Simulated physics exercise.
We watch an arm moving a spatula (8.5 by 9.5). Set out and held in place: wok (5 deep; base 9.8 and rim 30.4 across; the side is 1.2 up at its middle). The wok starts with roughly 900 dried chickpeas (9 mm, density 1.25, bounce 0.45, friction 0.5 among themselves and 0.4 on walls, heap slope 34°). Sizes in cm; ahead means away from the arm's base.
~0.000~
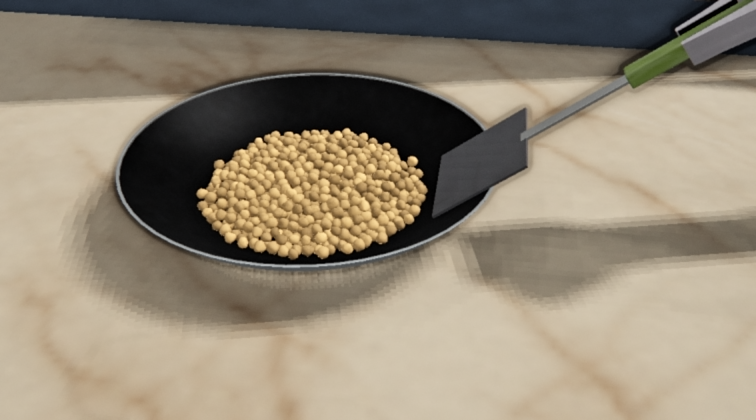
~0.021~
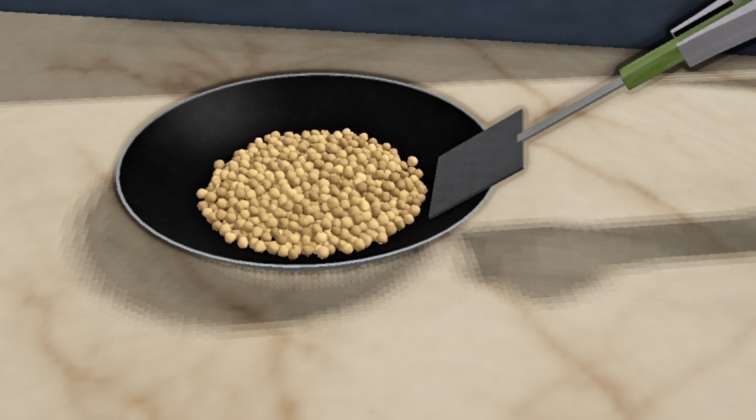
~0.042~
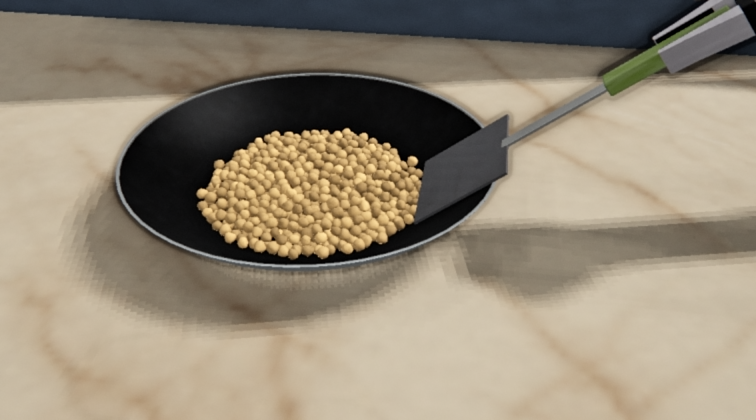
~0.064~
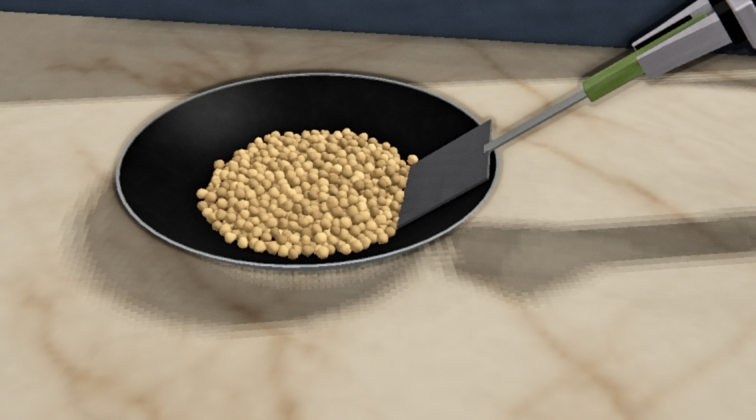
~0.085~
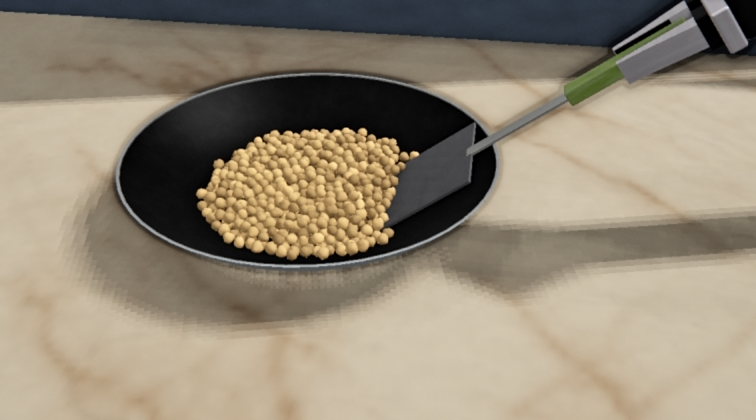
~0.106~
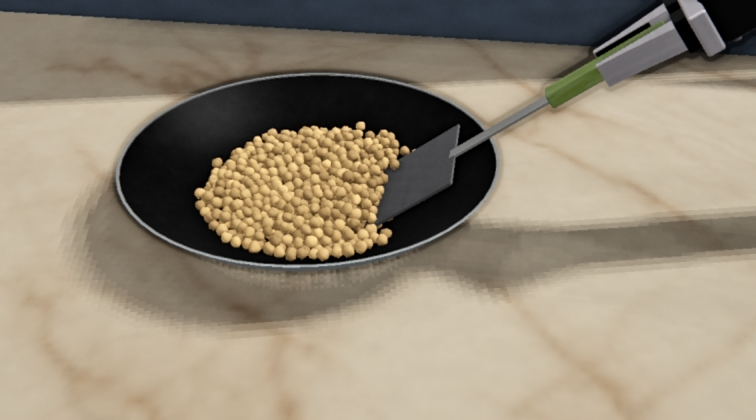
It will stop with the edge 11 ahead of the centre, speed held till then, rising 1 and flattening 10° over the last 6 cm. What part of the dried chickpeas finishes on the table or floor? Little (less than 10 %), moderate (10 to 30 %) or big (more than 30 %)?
Share on the table or floor: Moderate (10 to 30 %).
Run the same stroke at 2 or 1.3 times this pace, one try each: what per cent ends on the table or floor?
About 45 and 30 per cent.
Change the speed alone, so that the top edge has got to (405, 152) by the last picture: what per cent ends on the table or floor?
Some 45 per cent.
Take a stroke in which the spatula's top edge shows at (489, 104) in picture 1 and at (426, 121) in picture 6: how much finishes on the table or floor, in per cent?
About 25 per cent.
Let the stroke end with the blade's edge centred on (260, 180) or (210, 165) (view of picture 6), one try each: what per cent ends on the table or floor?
Some 0 and 5 per cent.
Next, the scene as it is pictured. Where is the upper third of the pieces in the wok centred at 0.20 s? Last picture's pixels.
Around (260, 171).
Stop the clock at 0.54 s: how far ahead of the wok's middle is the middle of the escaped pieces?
Roughly 20 cm.
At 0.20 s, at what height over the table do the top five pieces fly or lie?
Roughly 4 cm.
After 0.20 s, sloping 38°, highest piece 4 above the table; 900 in the wok.
After 0.30 s, sloping 35°, highest piece 6 above the table; 900 in the wok.
After 0.54 s, sloping 28°, highest piece 6 above the table; 724 in the wok, 165 on the table or floor, 11 on the blade or in flight.
After 1.59 s, sloping 28°, highest piece 6 above the table; 719 in the wok, 181 on the table or floor.
At rest, 719 in the wok, 181 on the table or floor. That is 20 % on the table or floor.
